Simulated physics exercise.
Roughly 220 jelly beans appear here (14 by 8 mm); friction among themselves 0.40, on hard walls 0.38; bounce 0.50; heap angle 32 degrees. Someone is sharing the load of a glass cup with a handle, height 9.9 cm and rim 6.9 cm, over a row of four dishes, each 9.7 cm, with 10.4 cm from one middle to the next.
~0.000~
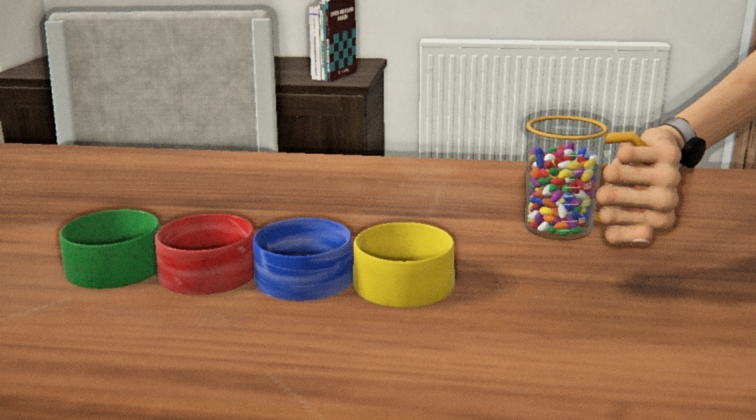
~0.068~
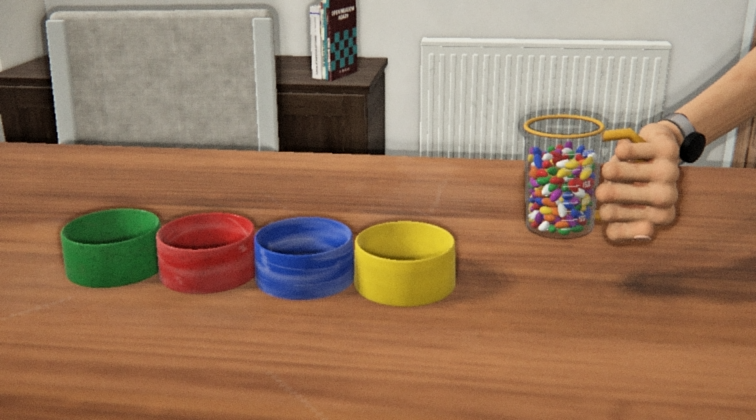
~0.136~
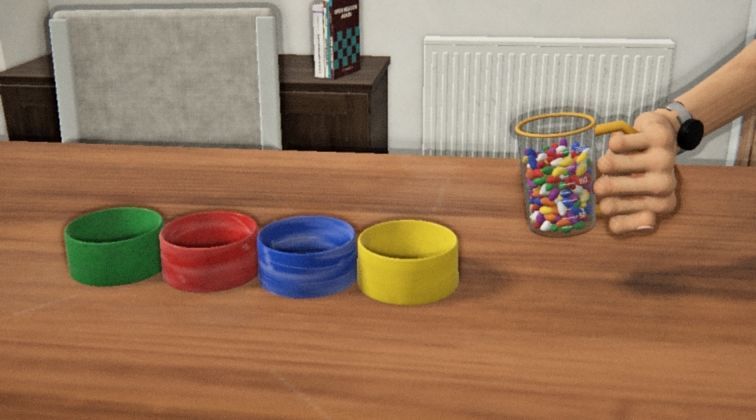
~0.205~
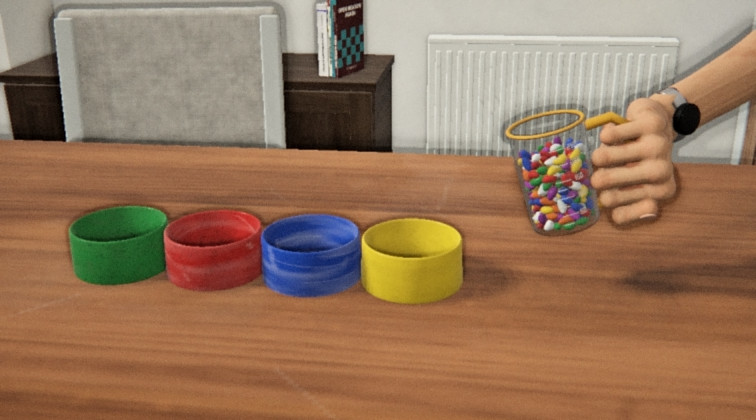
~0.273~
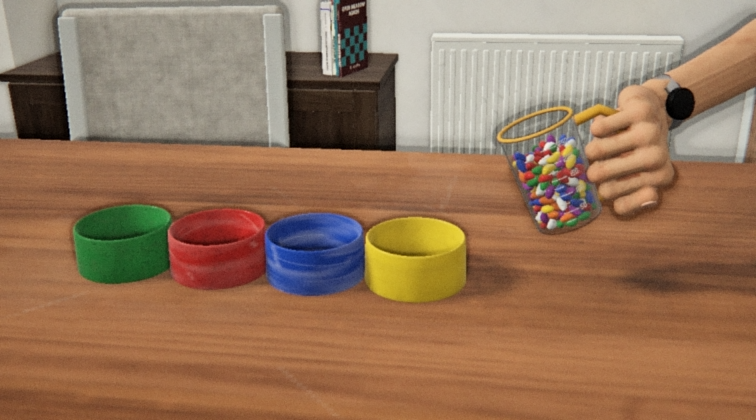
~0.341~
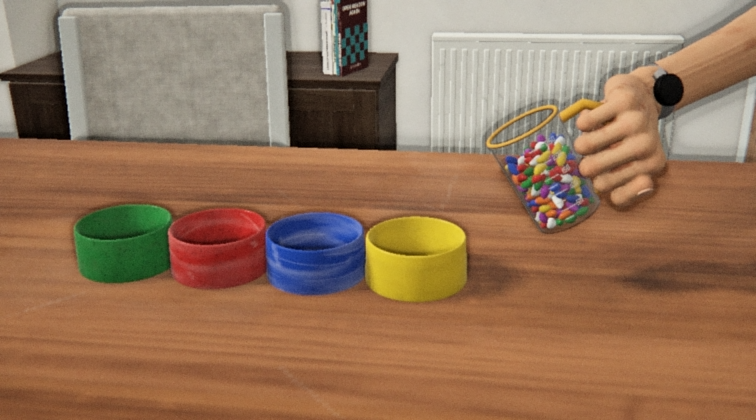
A hand wearing a dark watch tilting a clear cup of colourful beans leftward above a wooden table with four coloured dishes.
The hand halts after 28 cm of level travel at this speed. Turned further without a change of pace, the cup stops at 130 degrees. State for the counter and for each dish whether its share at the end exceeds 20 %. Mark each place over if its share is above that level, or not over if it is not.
Red dish: Not over, blue dish: Not over, green dish: Not over, yellow dish: Over, counter: Not over.
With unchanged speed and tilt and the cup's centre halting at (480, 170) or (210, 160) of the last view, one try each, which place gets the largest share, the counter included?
First try: Yellow; second try: Yellow.
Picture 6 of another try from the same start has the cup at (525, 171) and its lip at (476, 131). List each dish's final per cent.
Final shares - red 100 %, blue 0 %, green 0 %, yellow 0 %.
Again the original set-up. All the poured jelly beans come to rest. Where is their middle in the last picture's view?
When it all comes to rest, the middle is near (403, 257).
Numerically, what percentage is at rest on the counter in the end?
Estimate: Close to 5 %.
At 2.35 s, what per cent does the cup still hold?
I reckon around 0 per cent.
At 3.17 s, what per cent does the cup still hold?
Close to 0 per cent of the load, I'd guess.
After 1.55 s, tilt 130 degrees; cup holds 0 %, yellow 90 %.
After 2.35 s, tilt 130 degrees; cup holds 0 %, yellow 95 %.
After 3.17 s, tilt 130 degrees; cup holds 0 %, yellow 95 %.
By 3.5 s all is still; red 0 %, blue 0 %, green 0 %, yellow 95 %, counter 5 %.
